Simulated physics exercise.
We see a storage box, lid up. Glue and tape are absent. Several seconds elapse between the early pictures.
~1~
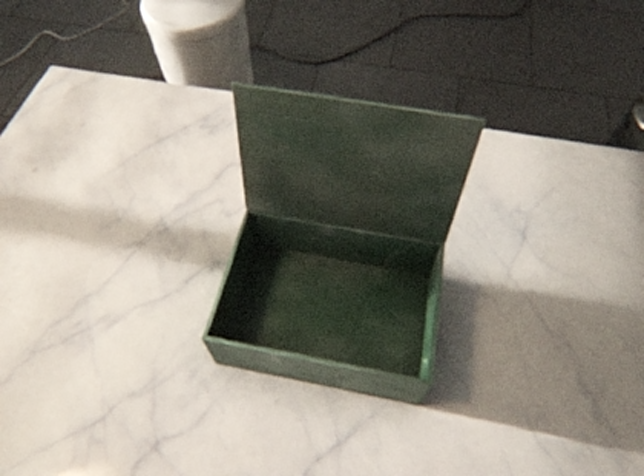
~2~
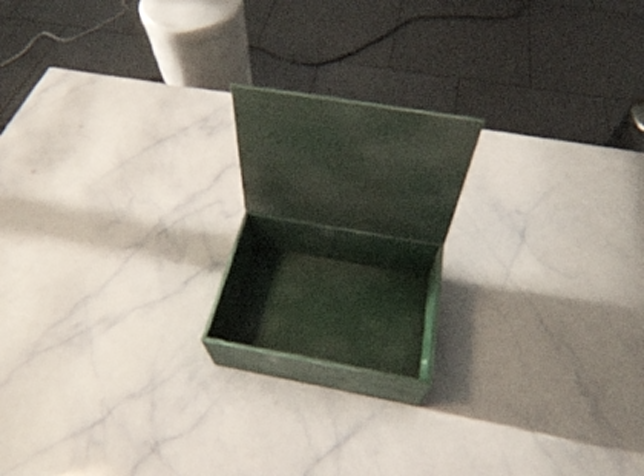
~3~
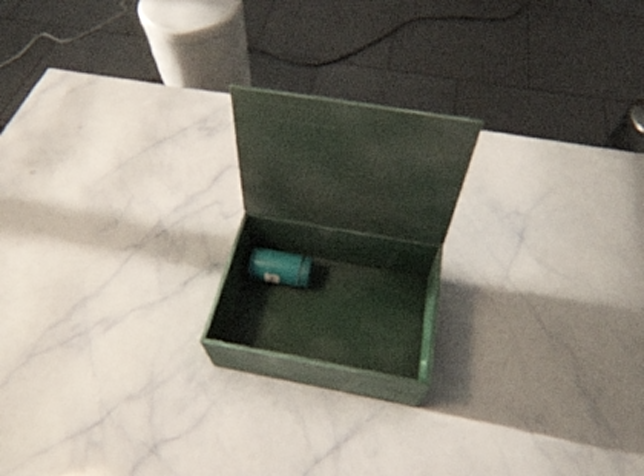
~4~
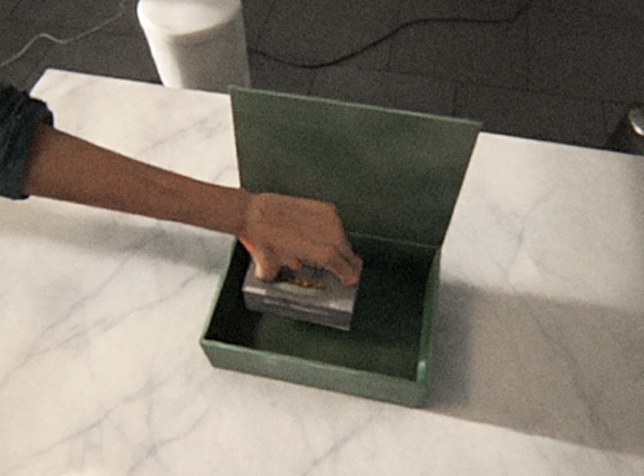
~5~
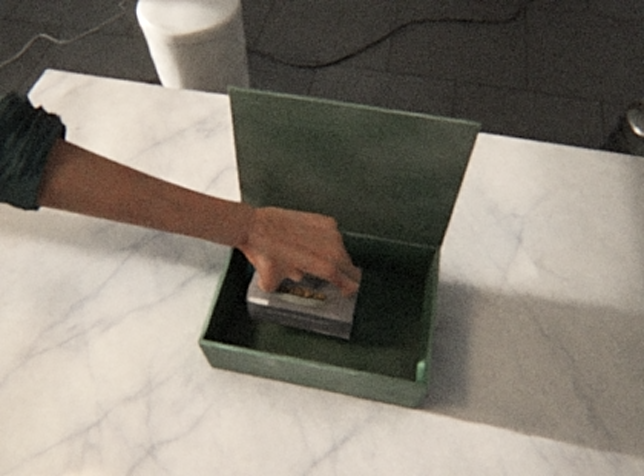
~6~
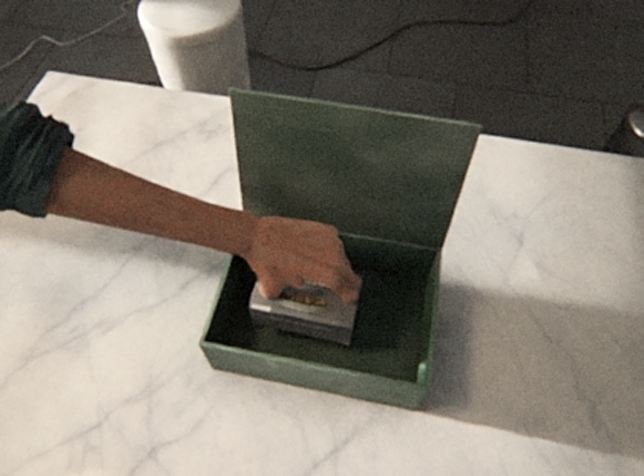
A hand lowering a grey carton into an open green box on a marble surface, after a small turquoise container appears inside.
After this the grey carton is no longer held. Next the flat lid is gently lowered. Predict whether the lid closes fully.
The lid lies on the box.
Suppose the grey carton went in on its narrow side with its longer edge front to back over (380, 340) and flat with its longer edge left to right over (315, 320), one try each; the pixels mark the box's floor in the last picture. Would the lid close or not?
Shut, then shut.
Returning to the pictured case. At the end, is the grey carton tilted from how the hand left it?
Well, the grey carton stays just as set.
Then, 0.70 s on from there, grey carton shifted a little near (304, 319); turquoise shaker shifted a little.
Then, 1.50 s on from there, lid 66° above the rim; grey carton shifted a little near (304, 319); turquoise shaker shifted a little.
Then, 1.80 s on from there, lid 44° above the rim; grey carton shifted a little near (304, 319); turquoise shaker shifted a little.
Then, 2.20 s on from there, lid 8° above the rim; grey carton shifted a little near (304, 319); turquoise shaker shifted a little.
In the end, lid shut; moved from the start, grey carton; turquoise shaker unmoved. At the end, from the last picture's camera, grey carton near (304, 319).
